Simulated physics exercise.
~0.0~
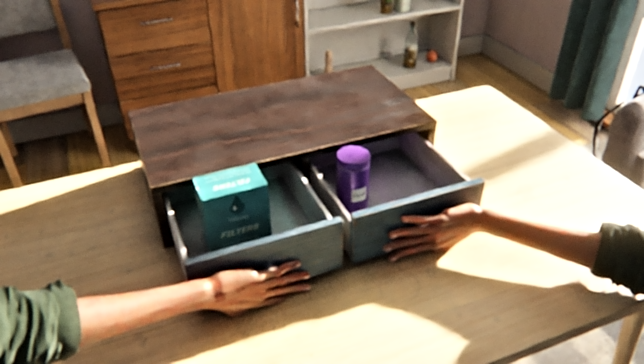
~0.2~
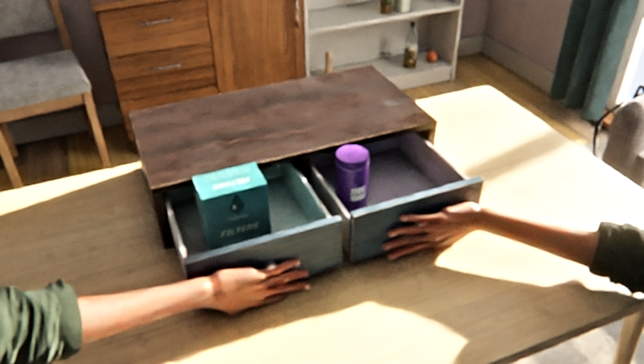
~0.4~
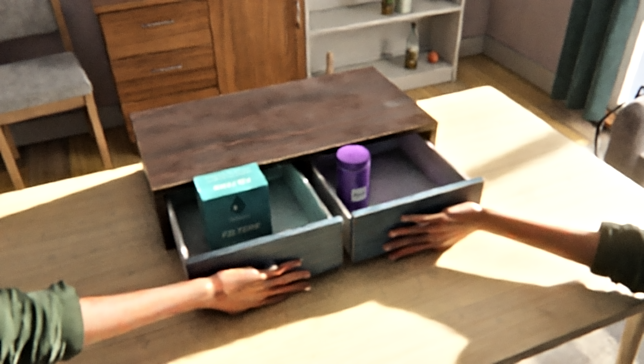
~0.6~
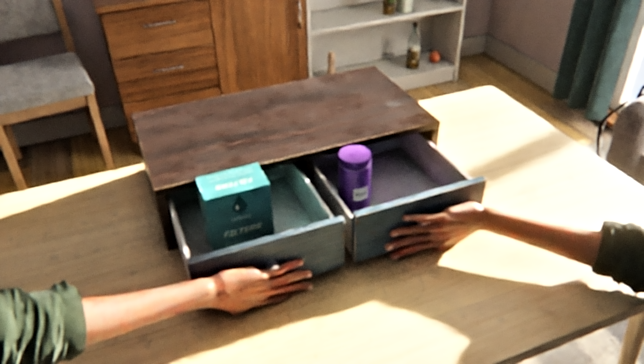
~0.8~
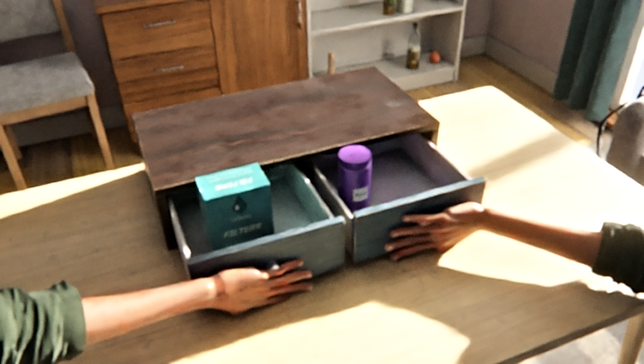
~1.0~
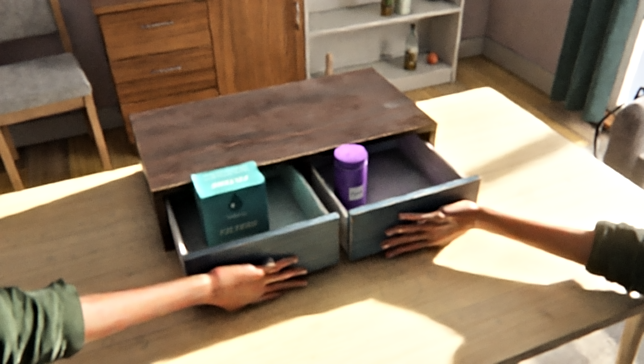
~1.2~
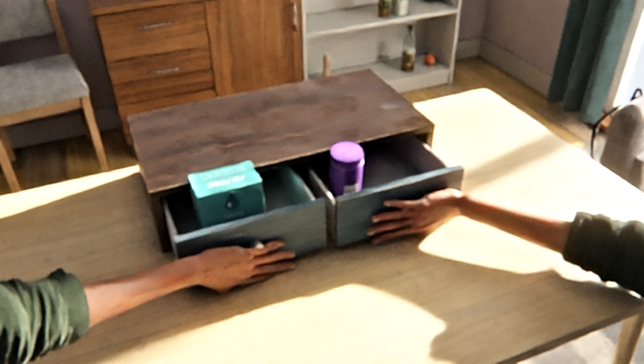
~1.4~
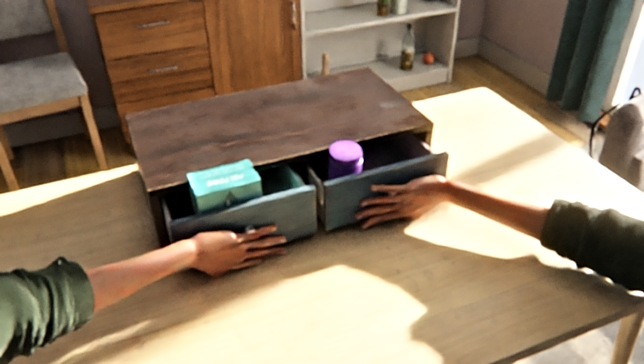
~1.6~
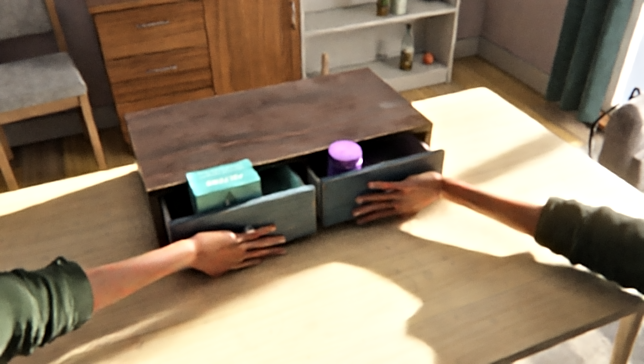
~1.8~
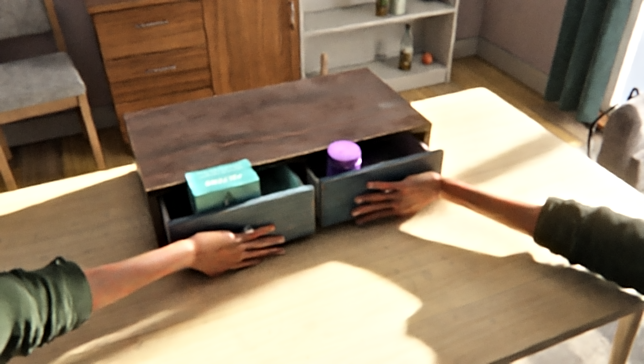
On a sunlit wooden table, two hands rested against the open drawers of a low cabinet, one holding a teal box and the other a purple jar, then pushed both partway in, where they stopped, still ajar.
